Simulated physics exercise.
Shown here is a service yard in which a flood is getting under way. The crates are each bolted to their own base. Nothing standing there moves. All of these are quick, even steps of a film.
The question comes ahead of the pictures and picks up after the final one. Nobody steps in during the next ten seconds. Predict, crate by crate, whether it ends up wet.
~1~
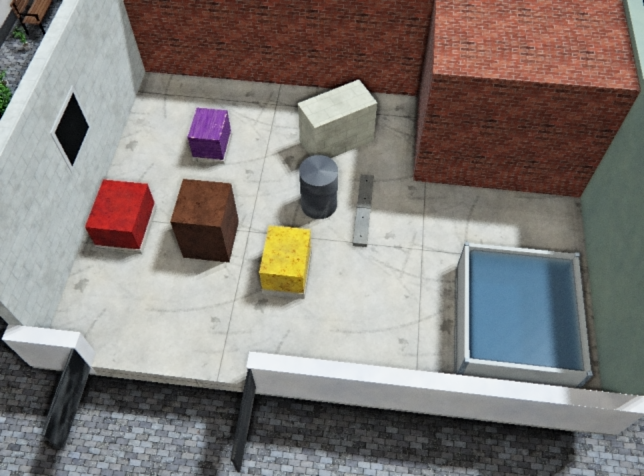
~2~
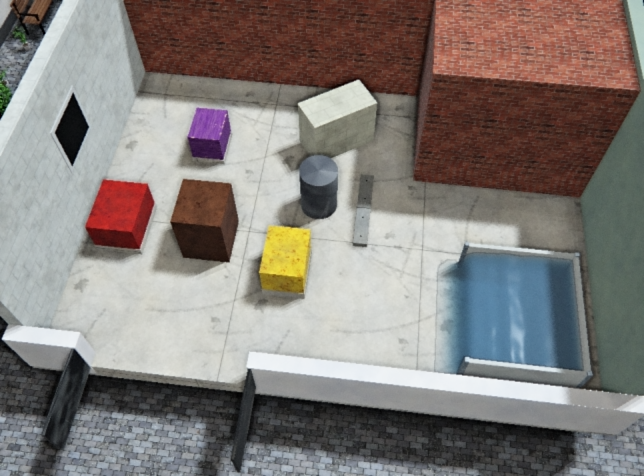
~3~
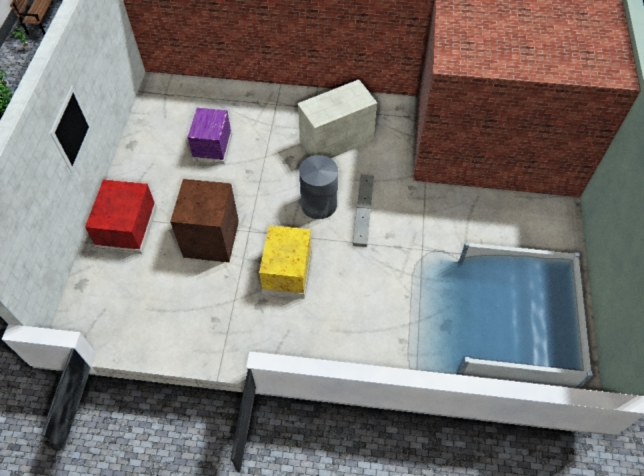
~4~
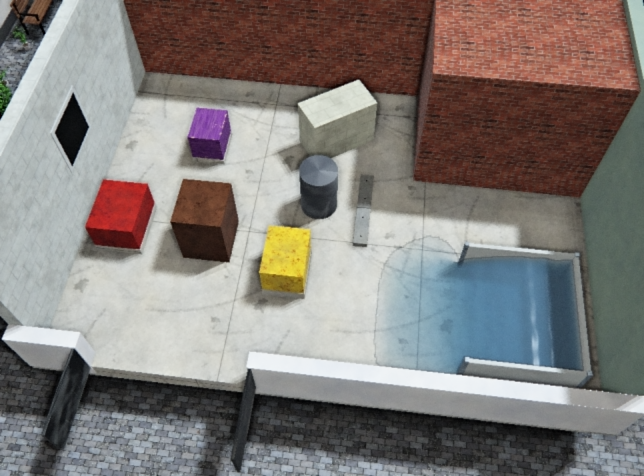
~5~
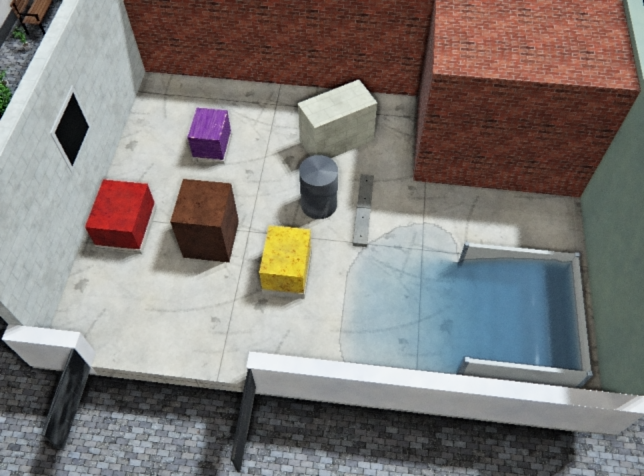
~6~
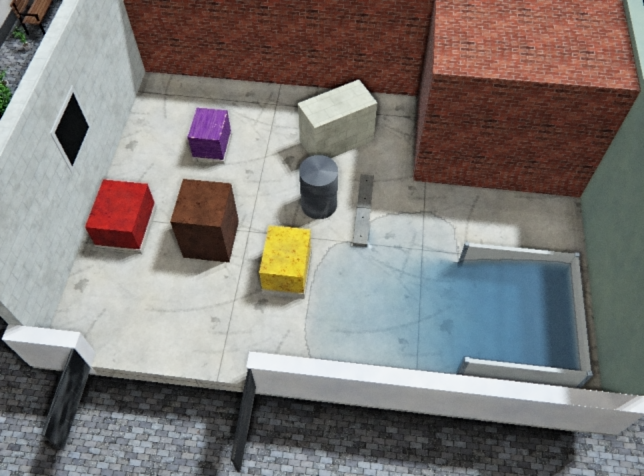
The purple crate ends up dry; the yellow crate ends up wet; the red crate ends up wet.
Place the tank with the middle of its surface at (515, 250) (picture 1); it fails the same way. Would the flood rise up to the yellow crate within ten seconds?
The yellow crate is flooded.
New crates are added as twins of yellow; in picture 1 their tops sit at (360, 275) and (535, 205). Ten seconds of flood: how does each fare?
First is reached; second is never reached.
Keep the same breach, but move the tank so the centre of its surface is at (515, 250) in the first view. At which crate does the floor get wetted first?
Answer: The yellow one, before any other.
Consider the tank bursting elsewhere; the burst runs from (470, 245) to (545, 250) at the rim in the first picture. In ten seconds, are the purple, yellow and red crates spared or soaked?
The purple crate is not overtopped, the yellow crate is not overtopped, and the red crate is not overtopped.
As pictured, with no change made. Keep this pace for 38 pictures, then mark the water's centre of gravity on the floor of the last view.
Point: (296, 258).
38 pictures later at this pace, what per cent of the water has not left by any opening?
Close to 84 in a hundred.
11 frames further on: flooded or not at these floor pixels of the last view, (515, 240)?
That point would be spared.
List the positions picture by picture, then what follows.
In the first picture, the open tank at (523, 308) is whole and still.
In the second picture, the front is at a hidden place, out from the gap at (463, 313).
In the third picture, water pours out at (463, 314) and has run to a hidden place.
In the fourth picture, the front is at a hidden place, out from the gap at (462, 315).
In the fifth picture, the front is at a hidden place, out from the gap at (462, 316).
In the sixth picture, the front is at (312, 340), out from the gap at (462, 316).
A moment on, water covers 30 % of the floor; the purple crate not reached, the yellow crate water round its plinth, the red crate not reached.
Next, water covers 45 % of the floor; the purple crate water round its plinth, the yellow crate water round its plinth, the red crate not reached.
Then, water covers 65 % of the floor; the purple crate water round its plinth, the yellow crate water round its plinth, the red crate water round its plinth.
Later, water covers 85 % of the floor; the purple crate water round its plinth, the yellow crate water round its plinth, the red crate water round its plinth.
In the end, water covers 100 % of the floor; the purple crate stayed above the water, the yellow crate was topped, the red crate was topped.
